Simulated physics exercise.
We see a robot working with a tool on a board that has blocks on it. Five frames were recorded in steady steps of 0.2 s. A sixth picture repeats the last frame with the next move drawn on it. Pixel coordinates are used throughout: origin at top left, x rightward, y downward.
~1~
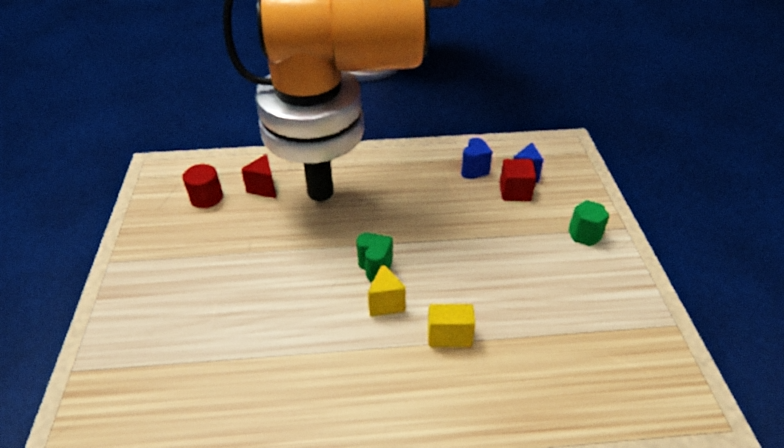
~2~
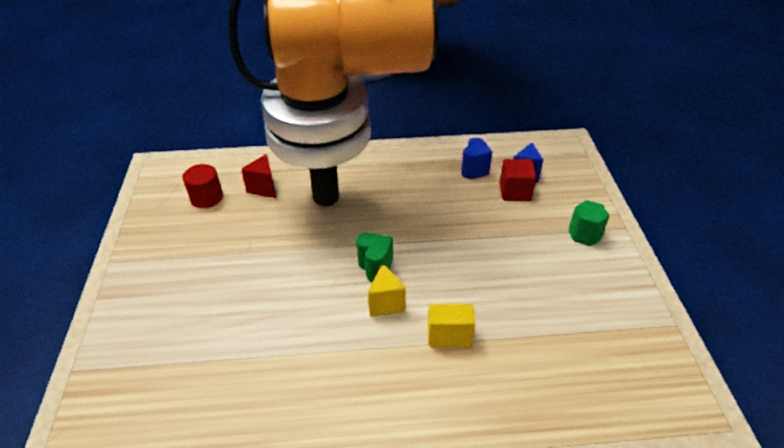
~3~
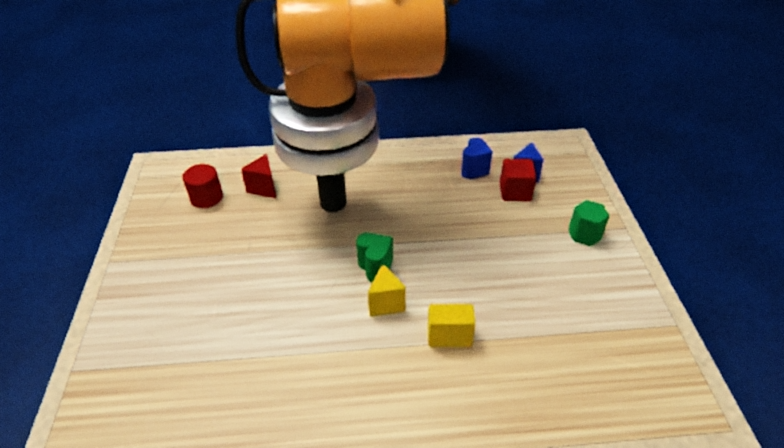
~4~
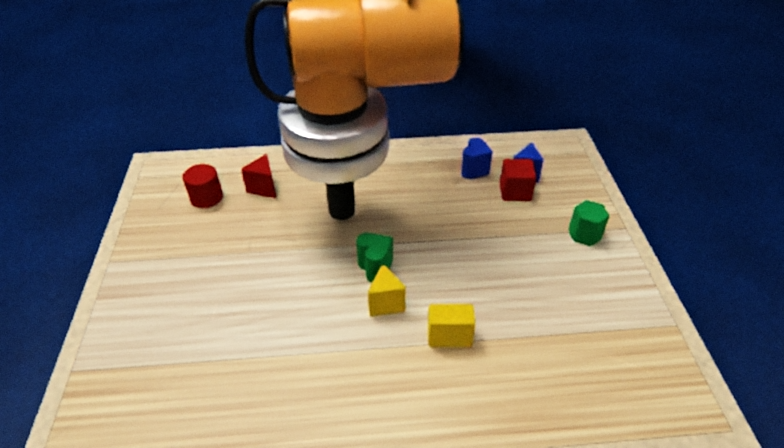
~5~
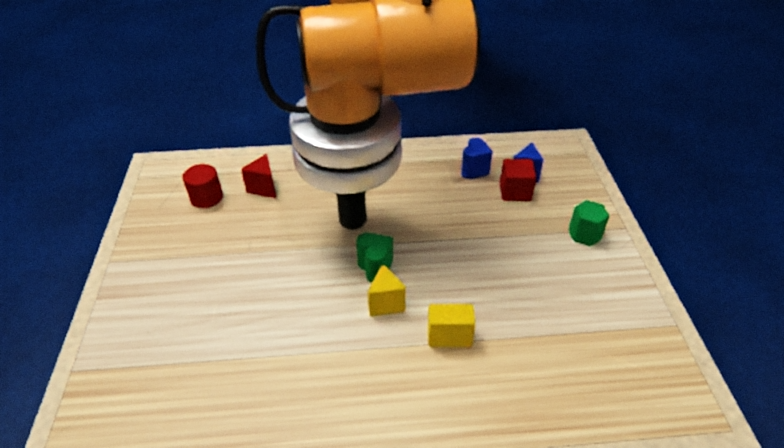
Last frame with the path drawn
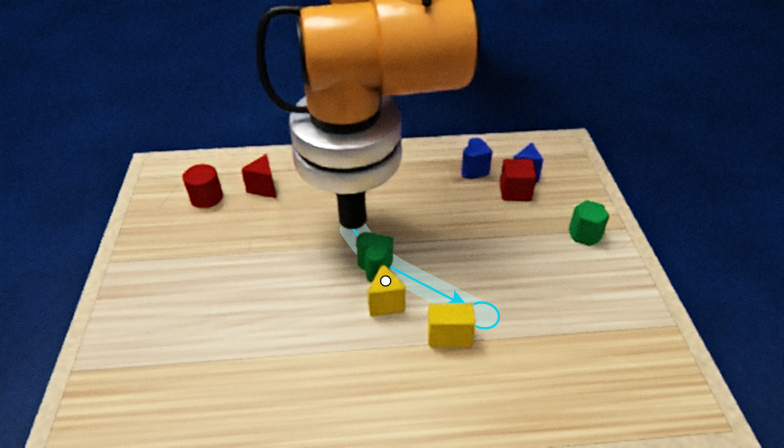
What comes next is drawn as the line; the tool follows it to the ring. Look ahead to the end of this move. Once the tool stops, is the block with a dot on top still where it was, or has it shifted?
At the moment the path ends, the block with a dot on top no longer stands where it did.
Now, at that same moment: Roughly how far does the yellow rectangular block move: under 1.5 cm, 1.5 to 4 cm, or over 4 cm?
Under 1.5 cm.
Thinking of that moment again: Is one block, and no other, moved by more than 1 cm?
No
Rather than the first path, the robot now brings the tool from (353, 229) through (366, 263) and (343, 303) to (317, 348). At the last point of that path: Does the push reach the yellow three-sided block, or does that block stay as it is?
That block ends up displaced.
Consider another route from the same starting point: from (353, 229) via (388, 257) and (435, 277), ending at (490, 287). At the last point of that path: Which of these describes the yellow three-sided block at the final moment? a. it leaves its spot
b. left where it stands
a: It leaves its spot.
The line goes from (353, 229) via (384, 262) and (431, 288), ending at (483, 315); the dot is on the yellow three-sided block.
What follows on the original path. One third of the way, tool (384, 254); green heart (393, 263); yellow three-sided block (391, 296), turned 30° clockwise.
Two thirds of the way, tool (432, 281); green heart (415, 285), turned 15° clockwise; yellow three-sided block (393, 308), turned 90° clockwise.
At the end, tool (485, 307); green heart (416, 285), turned 20° clockwise; yellow three-sided block (393, 308), turned 90° clockwise; yellow rectangular block unmoved.
